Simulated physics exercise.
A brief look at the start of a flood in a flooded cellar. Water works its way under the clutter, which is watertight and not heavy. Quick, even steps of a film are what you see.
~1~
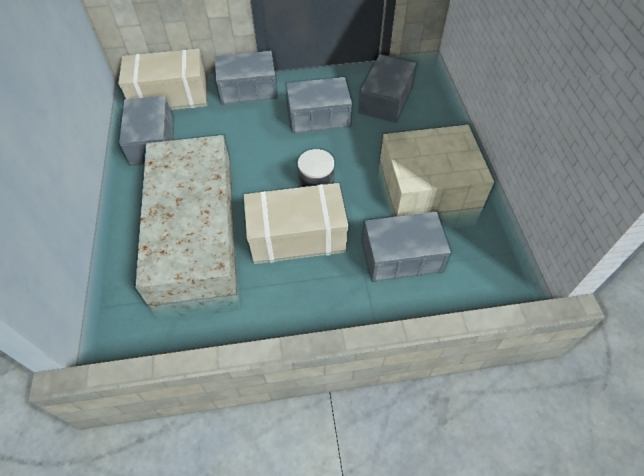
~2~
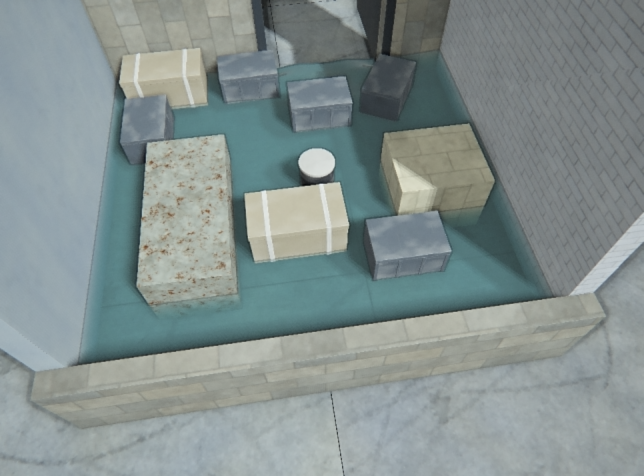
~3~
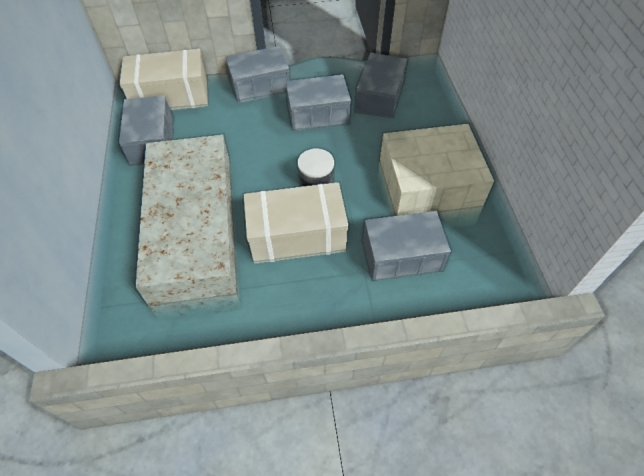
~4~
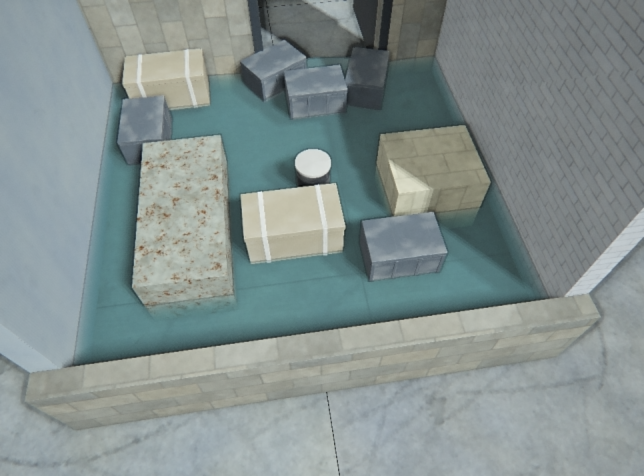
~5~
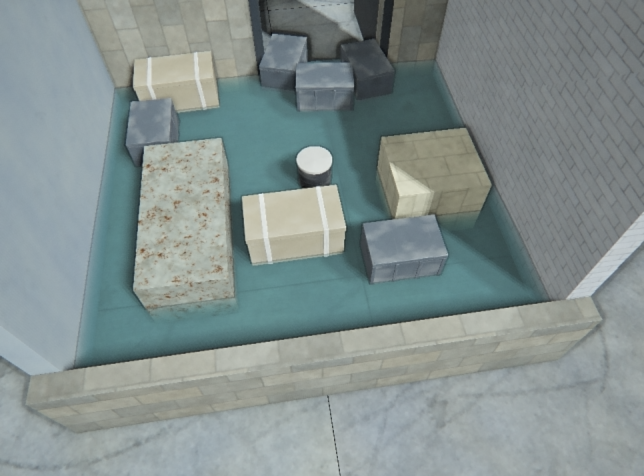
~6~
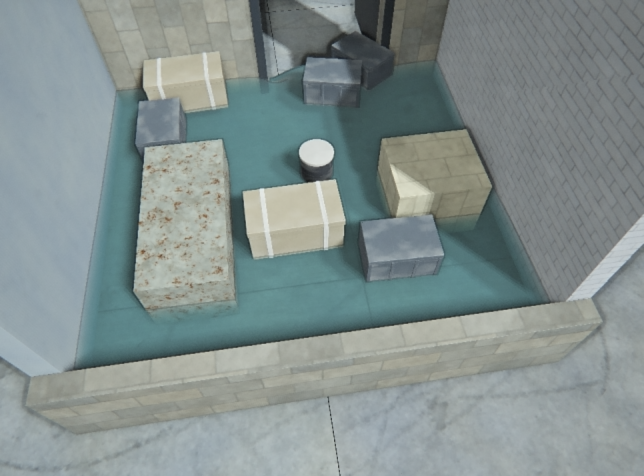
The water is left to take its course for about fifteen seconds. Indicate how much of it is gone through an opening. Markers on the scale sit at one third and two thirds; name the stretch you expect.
The share will most likely be no less than two thirds.
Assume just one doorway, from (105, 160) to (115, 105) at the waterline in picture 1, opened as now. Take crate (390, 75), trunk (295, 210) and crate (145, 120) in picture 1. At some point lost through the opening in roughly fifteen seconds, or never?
In sequence - stays put, stays put, departs.
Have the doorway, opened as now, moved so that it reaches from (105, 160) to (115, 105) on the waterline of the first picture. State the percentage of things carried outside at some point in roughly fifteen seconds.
Close to 10 percent, more or less.
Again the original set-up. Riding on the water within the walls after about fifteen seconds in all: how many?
The tally stands at 1.
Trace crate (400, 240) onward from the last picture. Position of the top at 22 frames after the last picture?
Somewhere about pixel (343, 136).
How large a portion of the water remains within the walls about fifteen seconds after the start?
About 36 percent.
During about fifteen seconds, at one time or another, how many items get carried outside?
The answer is 7.
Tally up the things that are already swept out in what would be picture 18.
The total is 5.
A moment on, 2 of 8 are out; 6 afloat.
Next, 5 of 8 are out; 3 afloat.
Later, 7 of 8 are out; 1 afloat.
In the end, 7 of 8 are out; 1 afloat.
